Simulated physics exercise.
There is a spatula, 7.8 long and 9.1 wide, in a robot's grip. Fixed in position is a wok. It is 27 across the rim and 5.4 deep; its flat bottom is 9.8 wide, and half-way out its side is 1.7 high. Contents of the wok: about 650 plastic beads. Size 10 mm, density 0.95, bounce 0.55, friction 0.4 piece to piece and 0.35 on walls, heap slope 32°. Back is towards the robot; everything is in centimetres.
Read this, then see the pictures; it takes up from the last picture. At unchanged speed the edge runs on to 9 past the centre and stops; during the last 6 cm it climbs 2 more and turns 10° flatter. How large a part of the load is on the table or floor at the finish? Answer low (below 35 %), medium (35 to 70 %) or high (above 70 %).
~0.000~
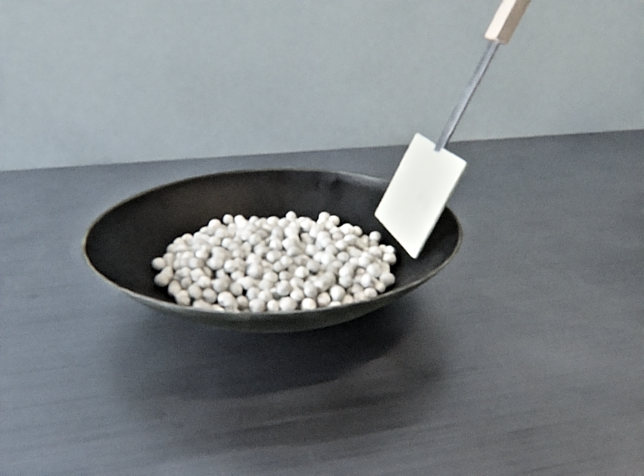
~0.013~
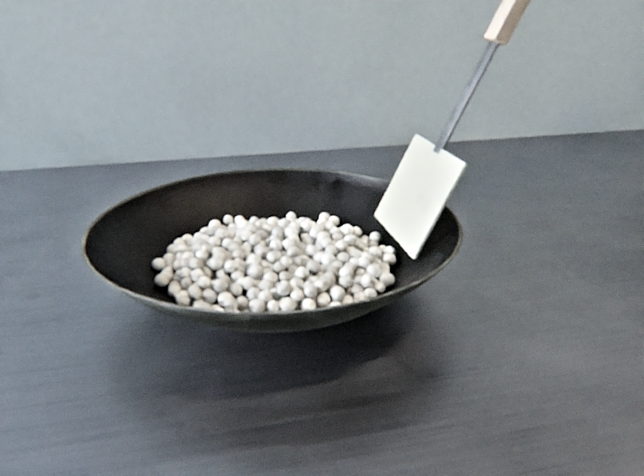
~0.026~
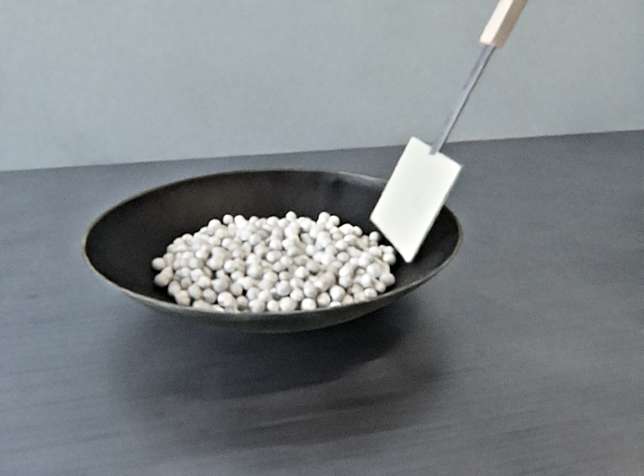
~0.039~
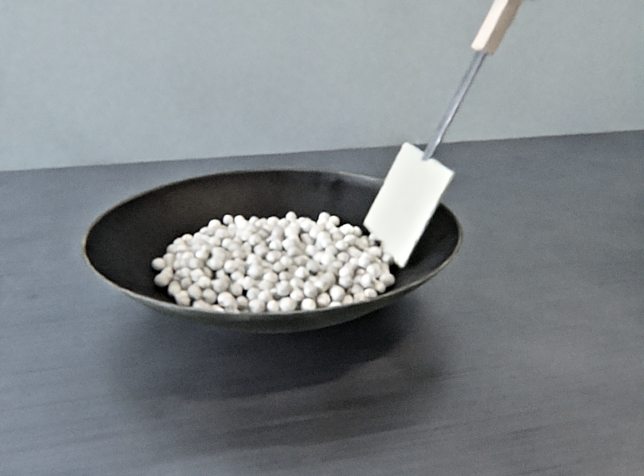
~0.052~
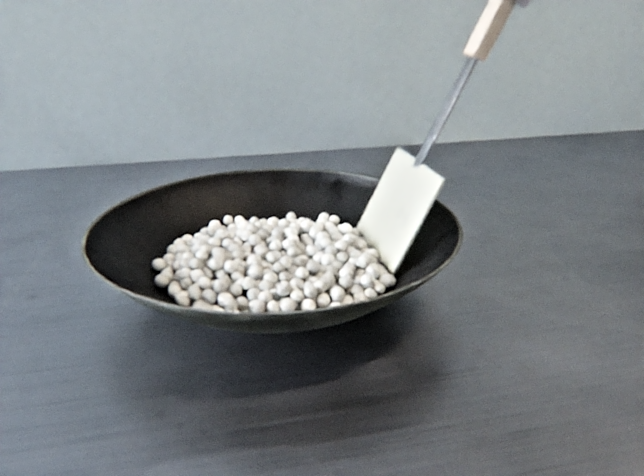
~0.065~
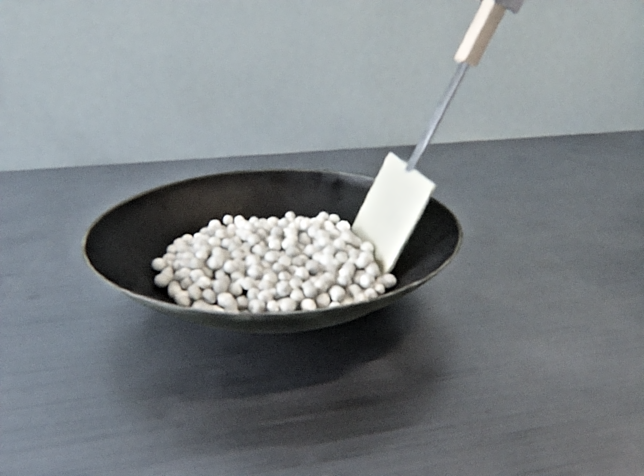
Low.
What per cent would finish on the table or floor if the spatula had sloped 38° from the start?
My guess is close to 15 per cent.
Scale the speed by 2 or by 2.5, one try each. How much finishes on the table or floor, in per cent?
Near 45 and near 50 percent respectively.
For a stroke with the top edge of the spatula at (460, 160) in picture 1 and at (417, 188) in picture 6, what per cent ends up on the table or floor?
Some 35 percent ends up on the table or floor.
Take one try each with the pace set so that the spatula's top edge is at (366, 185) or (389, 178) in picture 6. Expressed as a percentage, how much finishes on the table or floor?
Around 50 per cent, then around 40 per cent.
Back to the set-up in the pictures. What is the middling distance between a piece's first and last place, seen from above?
Level distance of around 6 cm.
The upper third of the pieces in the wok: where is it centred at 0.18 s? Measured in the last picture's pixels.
At about (217, 252).
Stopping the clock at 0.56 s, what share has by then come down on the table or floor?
Fraction noted: Close to 20 per cent.
After 0.18 s, sloping 64°, highest piece 6 above the table; 651 in the wok.
After 0.30 s, sloping 61°, highest piece 7 above the table; 650 in the wok, 1 on the blade or in flight.
After 0.56 s, sloping 54°, highest piece 6 above the table; 526 in the wok, 117 on the table or floor, 8 on the blade or in flight.
After 1.61 s, sloping 54°, highest piece 6 above the table; 525 in the wok, 126 on the table or floor.
At rest, 525 in the wok, 126 on the table or floor. That is 19 % on the table or floor.
